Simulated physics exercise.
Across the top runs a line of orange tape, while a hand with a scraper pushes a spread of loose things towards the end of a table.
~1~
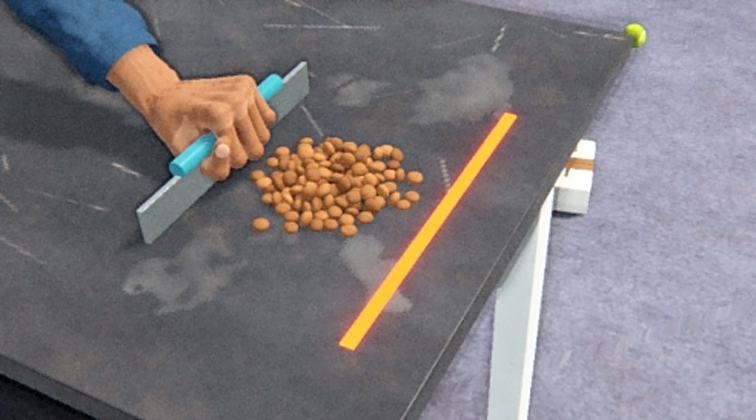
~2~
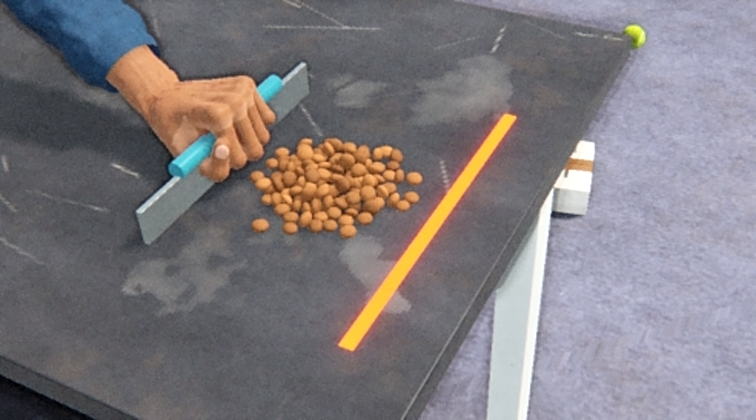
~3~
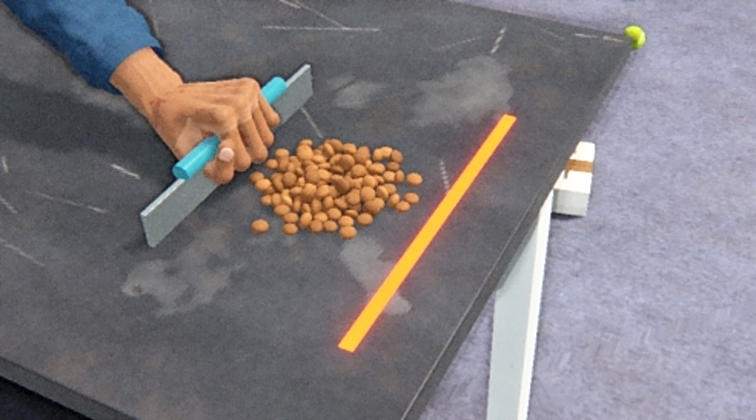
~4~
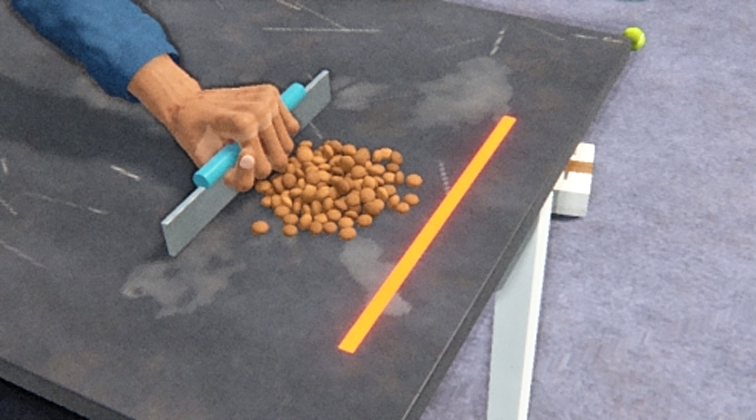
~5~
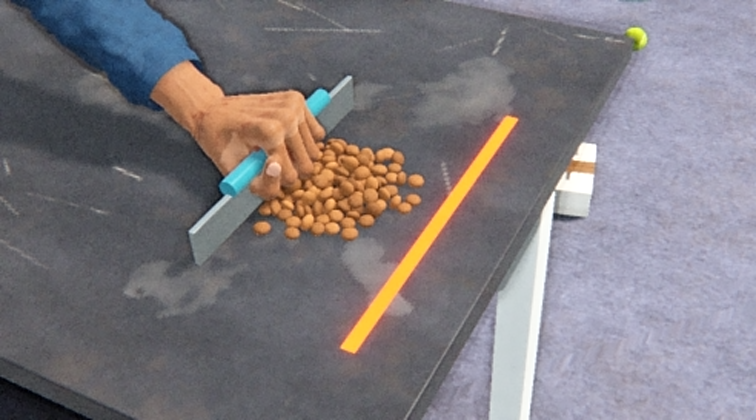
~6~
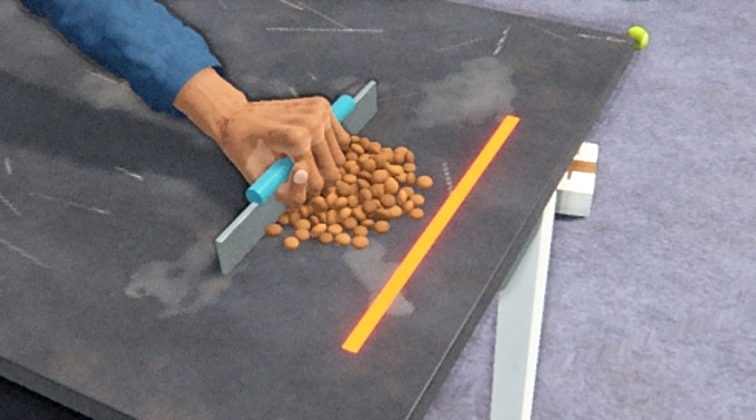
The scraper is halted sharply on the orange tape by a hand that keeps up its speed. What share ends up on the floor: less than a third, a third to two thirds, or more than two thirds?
What remains is beyond two thirds.
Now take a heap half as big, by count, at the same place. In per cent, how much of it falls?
Expected share: Around 0 %.
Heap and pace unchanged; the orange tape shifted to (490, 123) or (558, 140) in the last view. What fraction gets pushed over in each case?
Roughly 10 and 100 percent, in that order.
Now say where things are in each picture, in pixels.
In the first frame, scraper at (157, 213), at rest; orange tape at (504, 124), about a palm's width from the edge; edge at (510, 242); the heap at (320, 182), bits of dog kibble.
In the second frame, scraper at (156, 214), at rest.
In the third frame, scraper at (161, 217); the heap at (319, 184).
In the fourth frame, scraper at (181, 225).
In the fifth frame, scraper at (208, 234); the heap at (325, 186), about a quarter pushed along.
In the sixth frame, scraper at (234, 242); orange tape at (507, 127); edge at (513, 245); the heap at (351, 192), nearly all pushed along.
Soon after the last picture, scraper still moving, near (376, 172); heap all on the table, its front near (473, 228).
A little later, scraper stopped at the orange tape; heap a small part over the edge.
Later still, scraper stopped at the orange tape; heap about a quarter over the edge.
At rest, scraper stopped at the orange tape; heap about a quarter over the edge.
